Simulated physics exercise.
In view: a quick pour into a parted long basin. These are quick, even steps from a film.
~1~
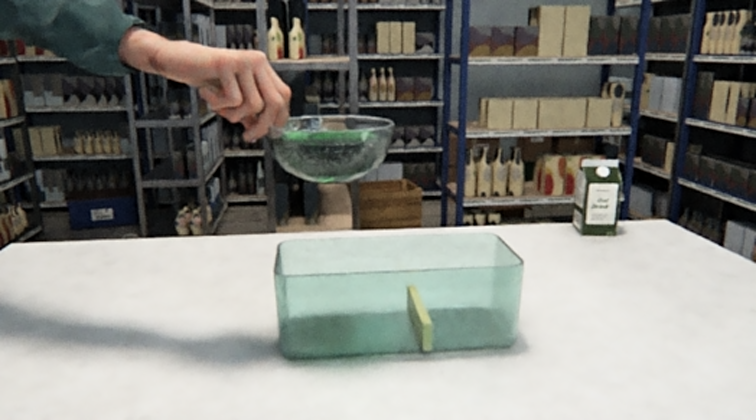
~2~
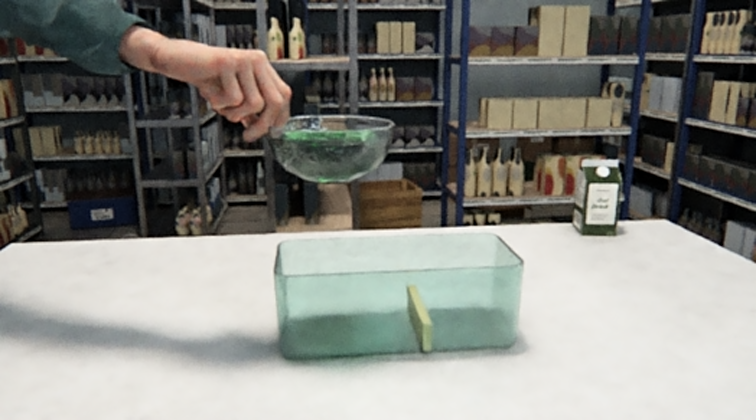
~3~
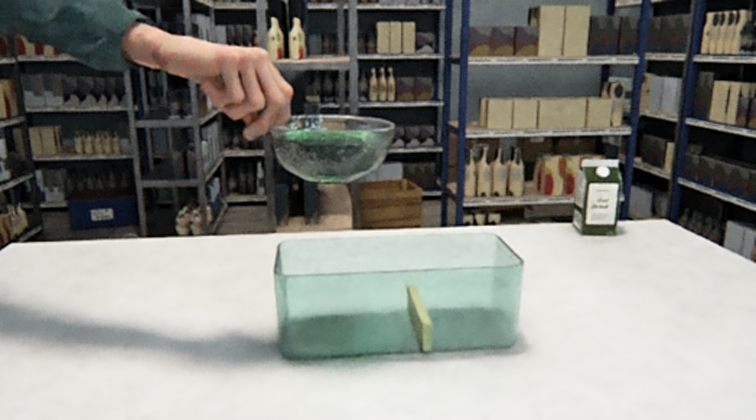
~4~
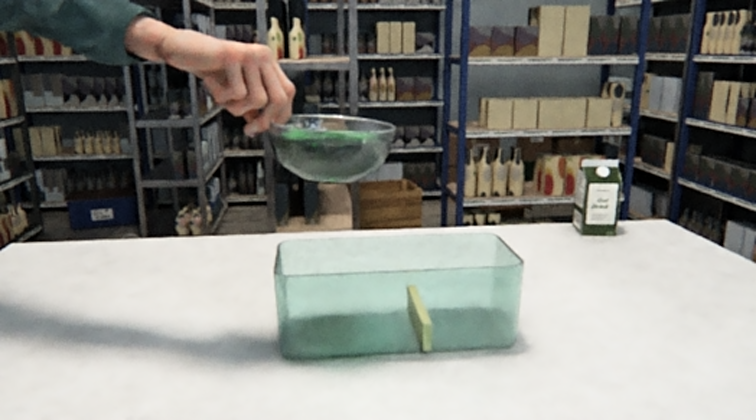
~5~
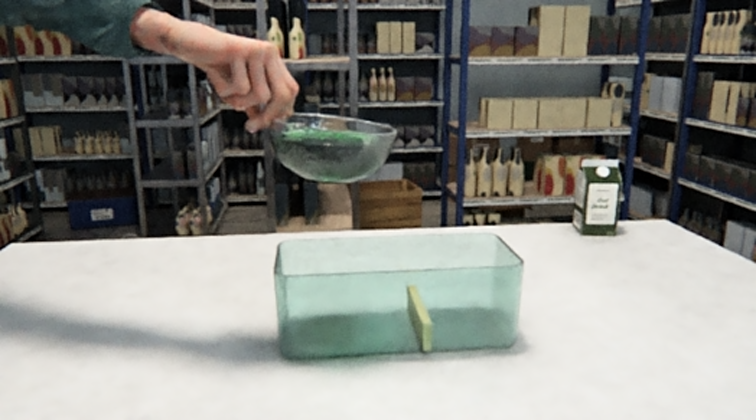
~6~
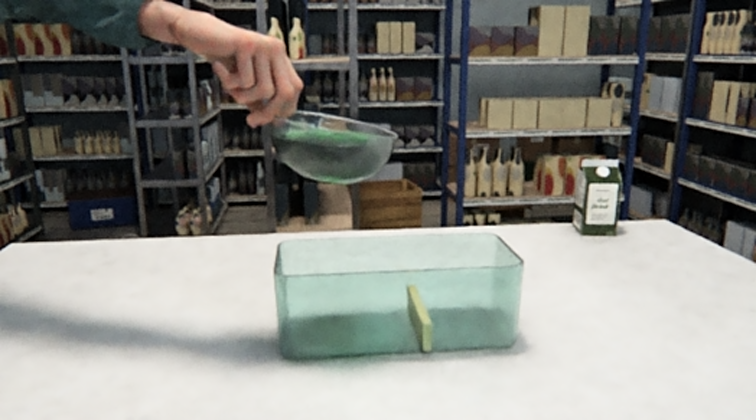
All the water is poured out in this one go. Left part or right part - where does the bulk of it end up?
Once still, the right segment will hold the most.
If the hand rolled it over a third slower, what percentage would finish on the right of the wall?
I'd say close to 70 %.
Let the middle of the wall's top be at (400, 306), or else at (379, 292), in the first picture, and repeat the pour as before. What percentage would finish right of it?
Respectively 80 and 95 per cent, approximately.
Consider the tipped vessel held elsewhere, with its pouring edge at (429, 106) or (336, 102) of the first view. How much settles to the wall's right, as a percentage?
First some 85, then 5 per cent.
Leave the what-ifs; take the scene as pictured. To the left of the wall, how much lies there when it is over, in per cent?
Around 35 percent.
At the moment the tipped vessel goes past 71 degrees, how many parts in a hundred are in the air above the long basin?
40 per cent.
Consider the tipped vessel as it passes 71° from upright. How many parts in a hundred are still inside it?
35 per cent or so.
A moment on, the tilt is 71° and 37 per cent is still to pour, 2 is left of the wall and 18 right of it.
Next, the tilt is 106° and 0 per cent is still to pour, 30 is left of the wall and 65 right of it.
Then the tilt is 111° and 0 per cent is still to pour, 35 is left of the wall and 65 right of it.
Later the tilt is 111° and 0 per cent is still to pour, 35 is left of the wall and 65 right of it.
At rest 35 per cent lies left of the wall, 65 right of it and 1 outside.
